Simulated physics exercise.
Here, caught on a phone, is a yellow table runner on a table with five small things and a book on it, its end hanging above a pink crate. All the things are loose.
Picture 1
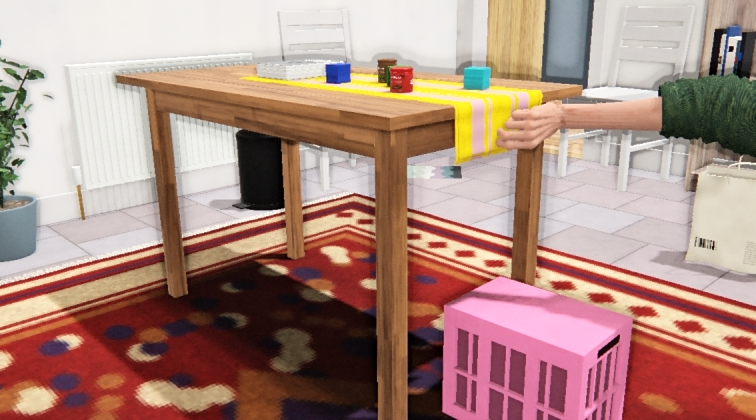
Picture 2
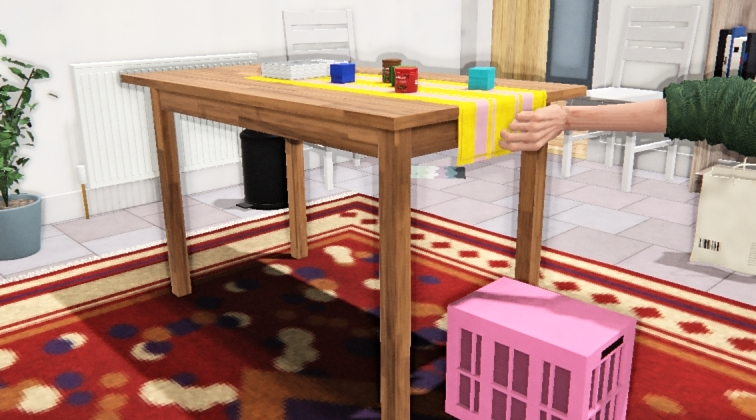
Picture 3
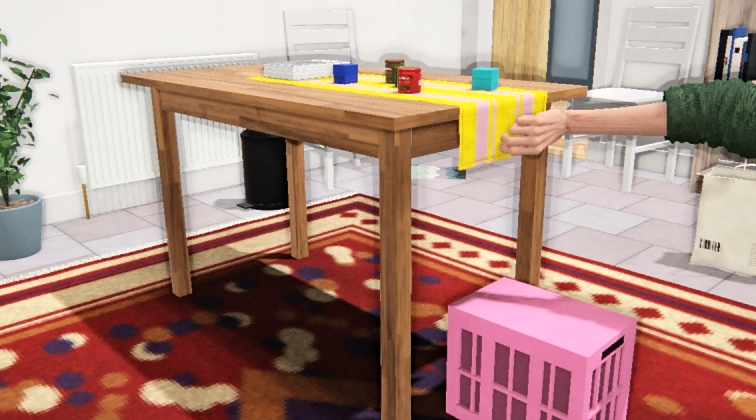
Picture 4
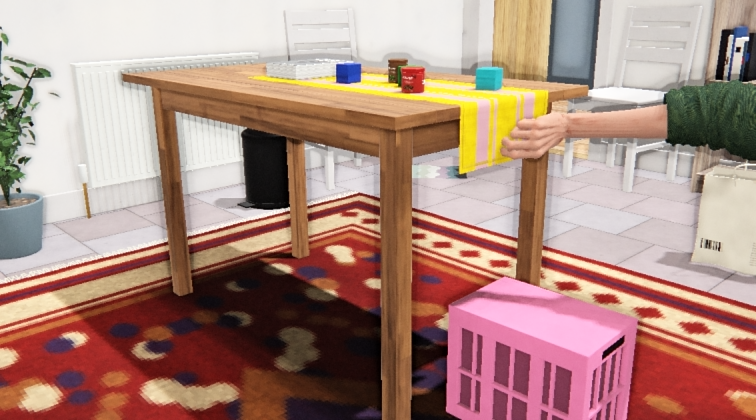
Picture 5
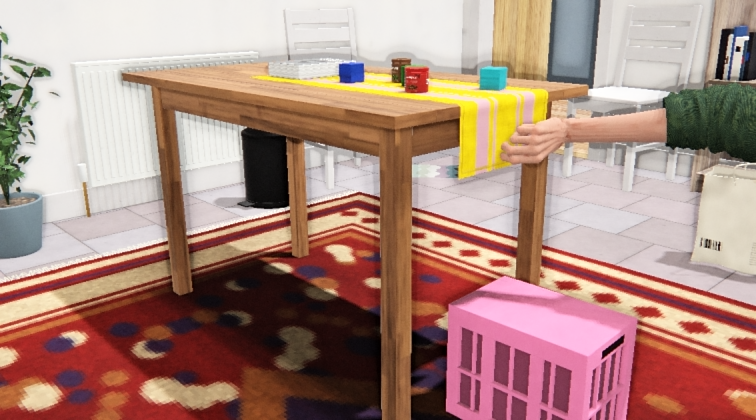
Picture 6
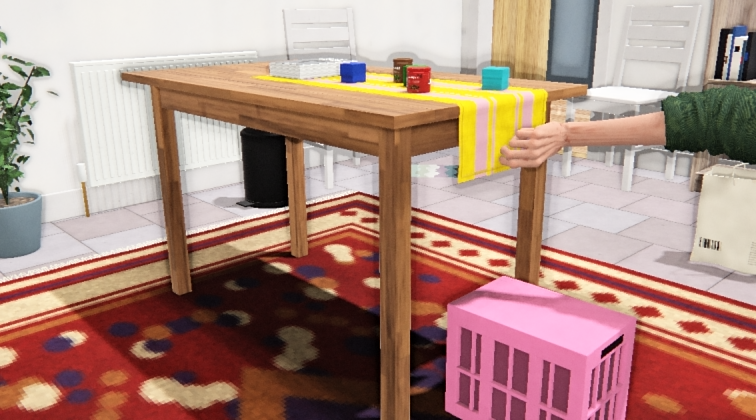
At the start, a hand reaching in from the right grips the hanging end of a yellow runner on a wooden table, above a pink crate. The hand draws the cloth slightly downward, and the small cubes and pots on it shift a little to the right, still on the tabletop.
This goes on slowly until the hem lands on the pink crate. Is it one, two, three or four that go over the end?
The final total over the edge will be three.
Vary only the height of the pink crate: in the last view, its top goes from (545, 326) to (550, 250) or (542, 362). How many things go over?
We'd get 1 in the first case and 4 in the second.
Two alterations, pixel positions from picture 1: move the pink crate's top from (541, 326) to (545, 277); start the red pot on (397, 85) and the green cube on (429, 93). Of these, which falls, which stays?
So the red pot stays there, and the green cube leaves.
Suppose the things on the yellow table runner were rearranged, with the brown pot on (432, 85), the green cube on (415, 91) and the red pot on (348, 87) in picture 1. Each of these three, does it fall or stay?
Of the three, the brown pot takes a tumble, the green cube takes a tumble, the red pot stays aboard.
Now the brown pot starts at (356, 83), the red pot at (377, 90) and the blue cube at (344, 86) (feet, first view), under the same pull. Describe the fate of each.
Of the three, the brown pot stays aloft, the red pot ends off the top and the blue cube stays aloft.
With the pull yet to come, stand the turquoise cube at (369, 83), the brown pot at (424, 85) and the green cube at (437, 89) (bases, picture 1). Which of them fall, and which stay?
My call: The turquoise cube hangs on; the brown pot takes a tumble; the green cube takes a tumble.
Soon after, hem near (502, 252); turquoise cube gone.
After that, hem on the crate; turquoise cube, red pot and green cube gone.
In the end, hem on the crate; turquoise cube, red pot and green cube gone. The count of fallen things is three.
